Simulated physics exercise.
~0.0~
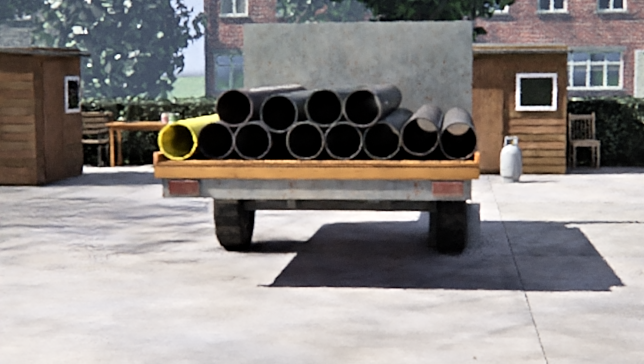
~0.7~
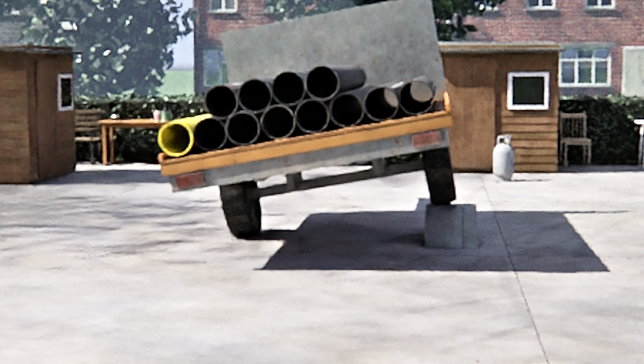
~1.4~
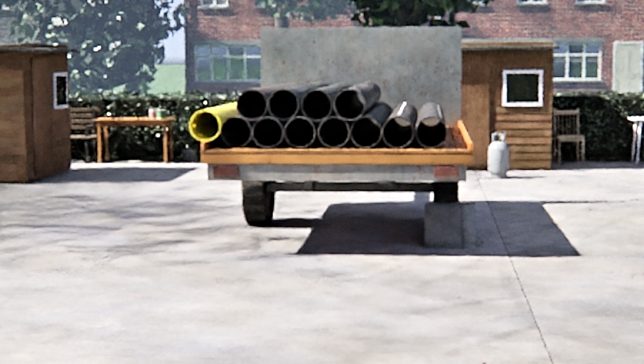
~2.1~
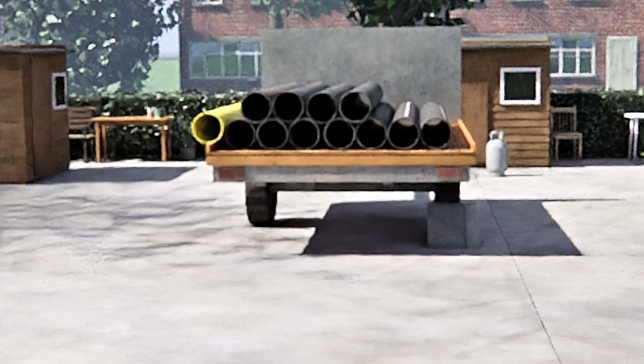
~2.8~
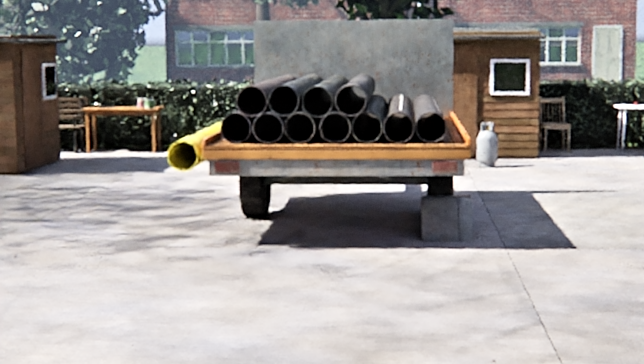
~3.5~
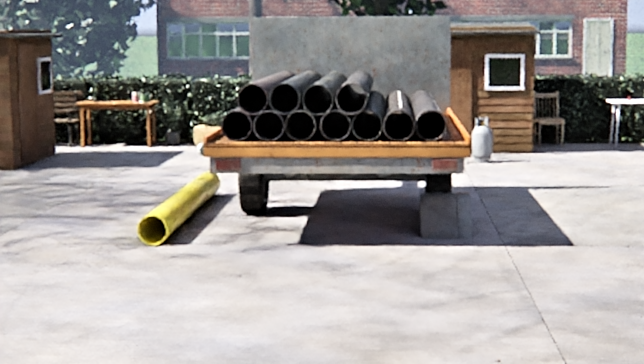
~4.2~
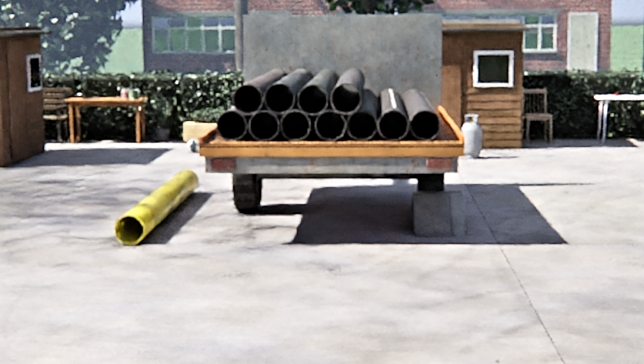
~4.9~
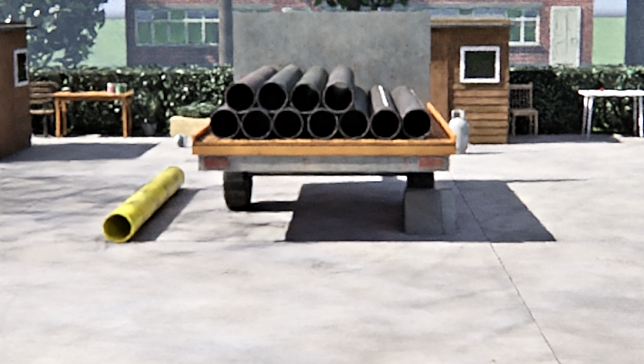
Farm trailer stacked with dark pipes tilting over a concrete block and levelling, its yellow pipe dropping left onto the ground.
